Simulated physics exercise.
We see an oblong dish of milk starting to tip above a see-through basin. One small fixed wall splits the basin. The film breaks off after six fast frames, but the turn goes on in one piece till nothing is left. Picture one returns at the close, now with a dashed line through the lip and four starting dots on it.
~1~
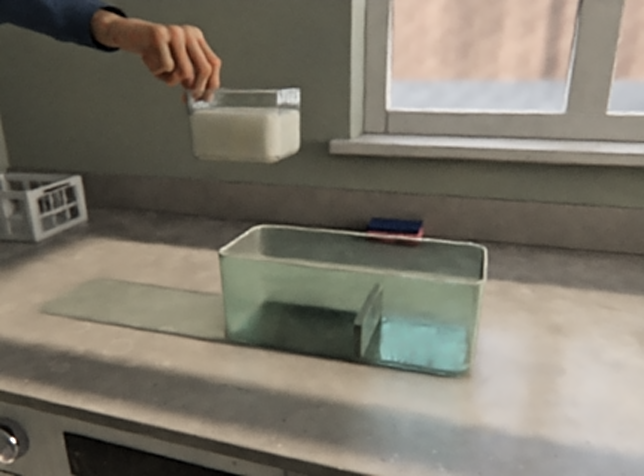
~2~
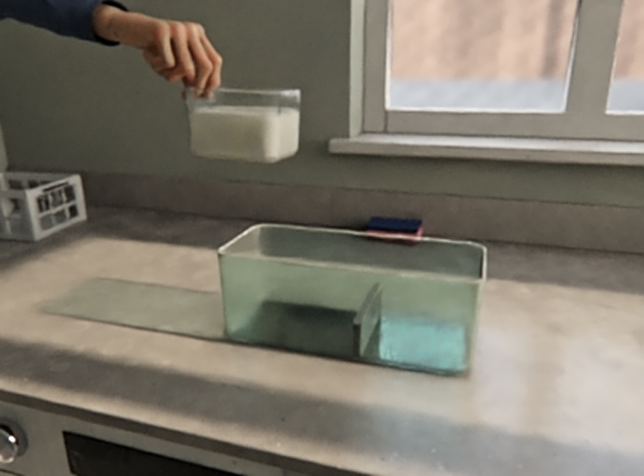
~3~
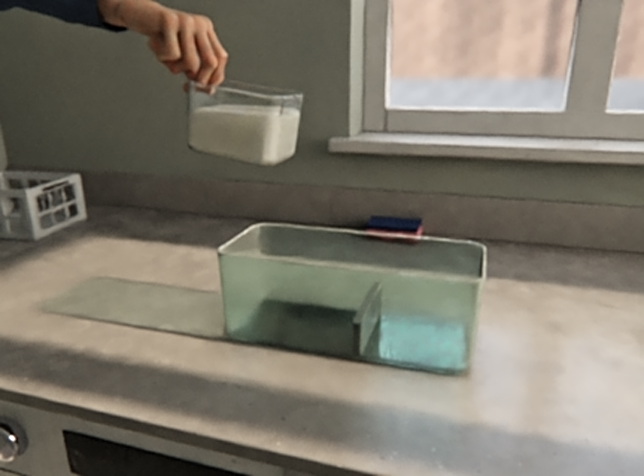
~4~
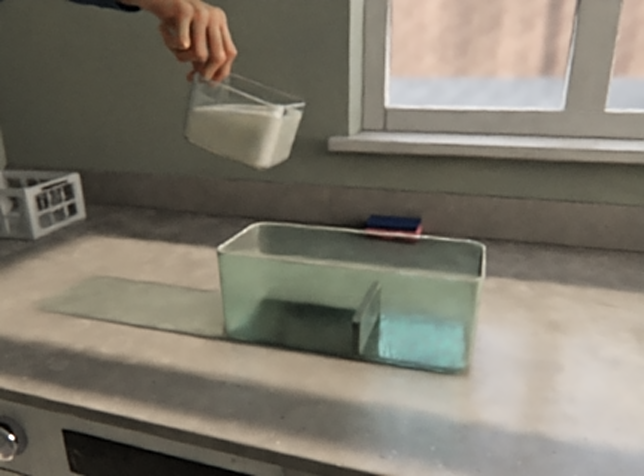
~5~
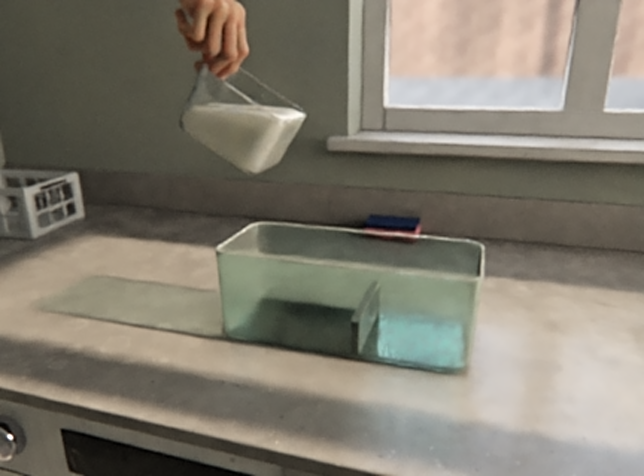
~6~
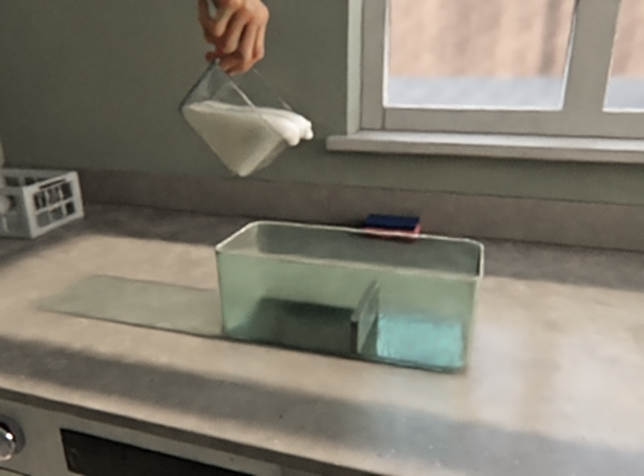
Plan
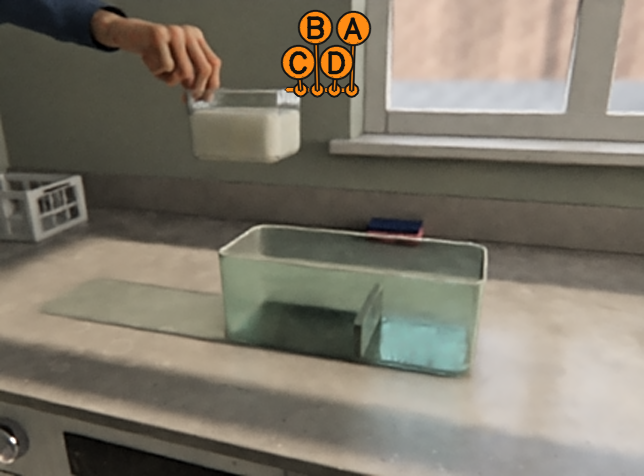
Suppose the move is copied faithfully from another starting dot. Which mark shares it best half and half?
B beats the others.
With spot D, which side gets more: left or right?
The right one.
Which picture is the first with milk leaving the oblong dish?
Picture 6.
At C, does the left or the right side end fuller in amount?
The left one.
In orange, A at (351, 90); B at (317, 89); C at (300, 89); D at (334, 90).
With A, about 9 % ends left of the wall and 90 % right of it.
With B, about 45 % ends left of the wall and 54 % right of it.
With C, about 80 % ends left of the wall and 18 % right of it.
With D, about 28 % ends left of the wall and 71 % right of it.
